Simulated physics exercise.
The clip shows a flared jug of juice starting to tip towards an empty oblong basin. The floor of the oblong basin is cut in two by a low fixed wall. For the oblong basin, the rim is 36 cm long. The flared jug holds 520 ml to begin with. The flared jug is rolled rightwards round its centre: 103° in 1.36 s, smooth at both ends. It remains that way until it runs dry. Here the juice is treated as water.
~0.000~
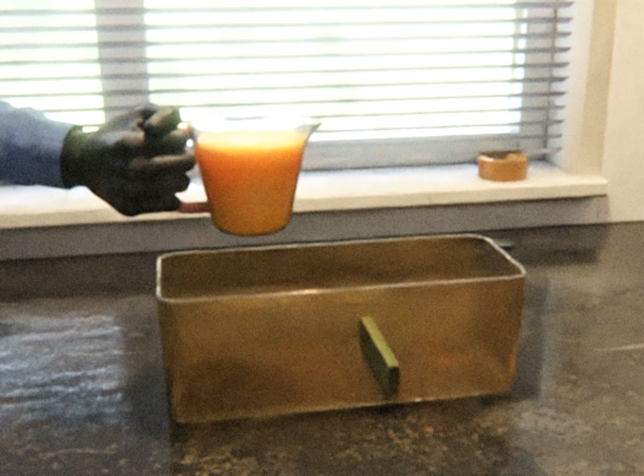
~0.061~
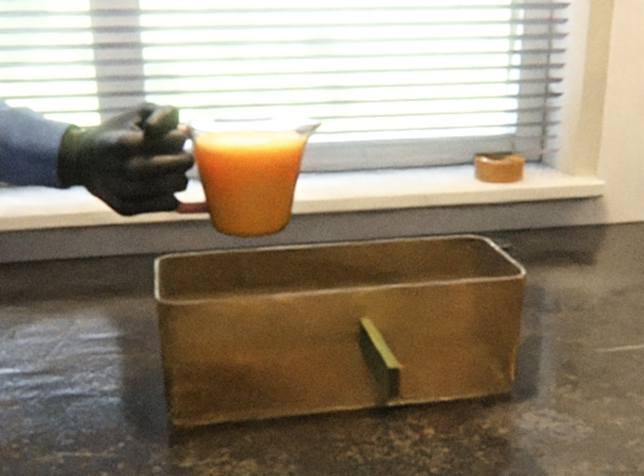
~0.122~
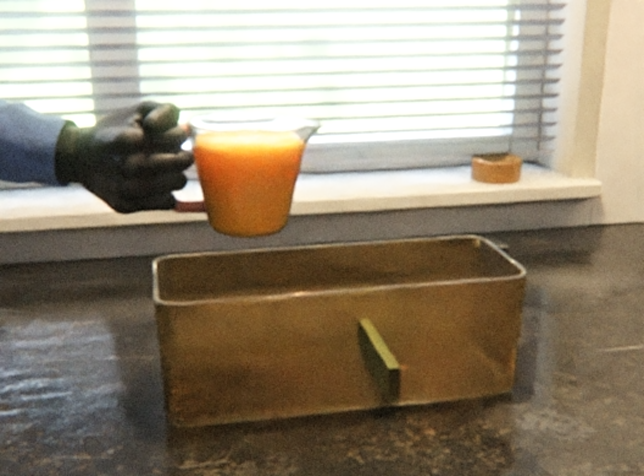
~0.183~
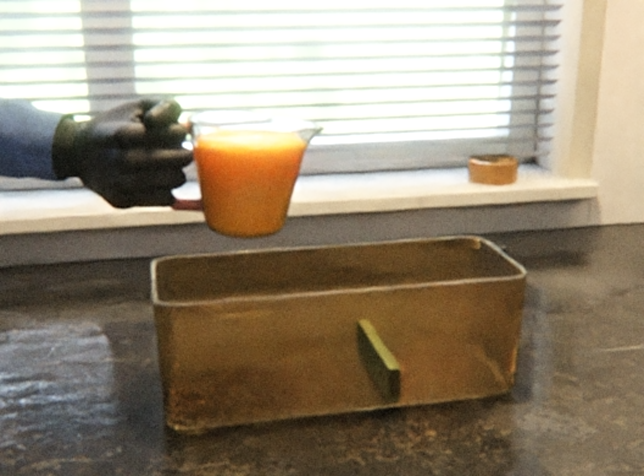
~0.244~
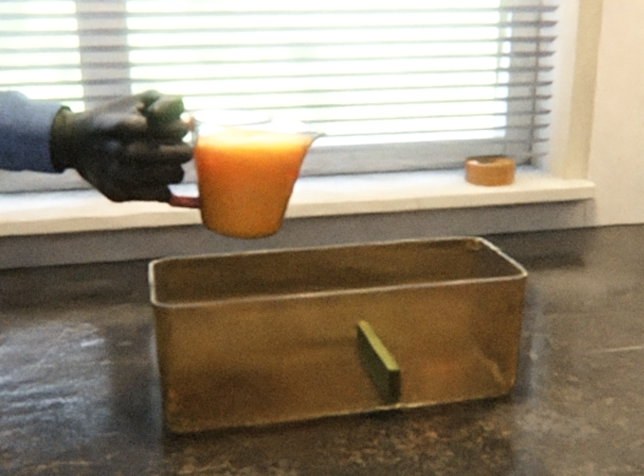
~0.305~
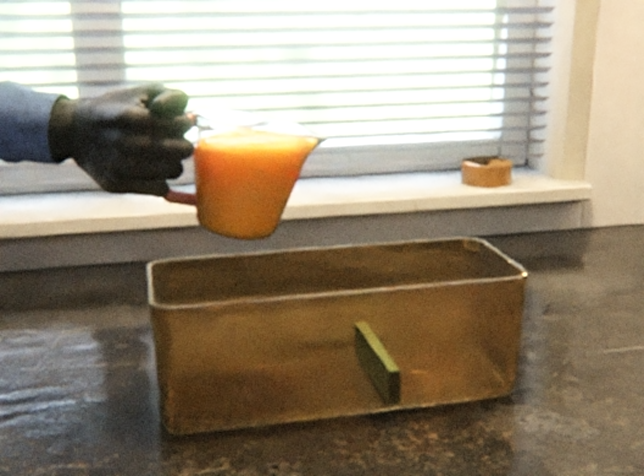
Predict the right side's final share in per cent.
The right side finishes with roughly 51 per cent.
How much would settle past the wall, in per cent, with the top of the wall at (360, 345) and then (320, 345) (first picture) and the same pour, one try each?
The first gives near 75 per cent and the second near 95 per cent.
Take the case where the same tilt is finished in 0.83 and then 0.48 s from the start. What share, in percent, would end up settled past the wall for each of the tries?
The first try gives around 35 percent, the second around 20 percent.
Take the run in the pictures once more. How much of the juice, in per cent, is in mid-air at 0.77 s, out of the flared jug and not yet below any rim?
Roughly 16 %.
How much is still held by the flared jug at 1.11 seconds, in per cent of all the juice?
Roughly 14 per cent.
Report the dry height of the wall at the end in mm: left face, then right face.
Left 28 mm, right 22 mm.
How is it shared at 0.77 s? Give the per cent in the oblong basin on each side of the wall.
Roughly 2 sits left and 14 sits right.
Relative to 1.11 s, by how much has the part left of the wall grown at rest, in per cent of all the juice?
Close to 18% of the whole.
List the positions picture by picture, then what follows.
In the first frame, it leans 0°; its right rim is at (324, 121); the juice meets the walls at (194, 139) and (304, 135); the oblong basin's rim runs from (158, 279) to (505, 255); the wall's top is at (379, 340).
In the second frame, it leans 1°; its right rim is at (323, 121); the juice meets the walls at (193, 139) and (303, 135).
In the third frame, it leans 2°; its right rim is at (324, 123); the juice meets the walls at (193, 138) and (303, 136).
In the fourth frame, it leans 5°; its right rim is at (325, 126); the juice meets the walls at (194, 139) and (304, 137).
In the fifth frame, it leans 8°; its right rim is at (327, 131); the juice meets the walls at (195, 139) and (307, 137).
In the sixth frame, it leans 12°; its right rim is at (329, 137); the juice meets the walls at (196, 141) and (313, 138).
By 0.77 s the tilt is 62° and 68 per cent is still to pour, 2 is left of the wall and 13 right of it.
By 1.11 s the tilt is 95° and 13 per cent is still to pour, 31 is left of the wall and 49 right of it.
By 1.47 s the tilt is 103° and 0 per cent is still to pour, 49 is left of the wall and 51 right of it.
By 1.86 s the tilt is 103° and 0 per cent is still to pour, 49 is left of the wall and 51 right of it.
At rest 49 per cent lies left of the wall, 51 right of it and 0 outside.
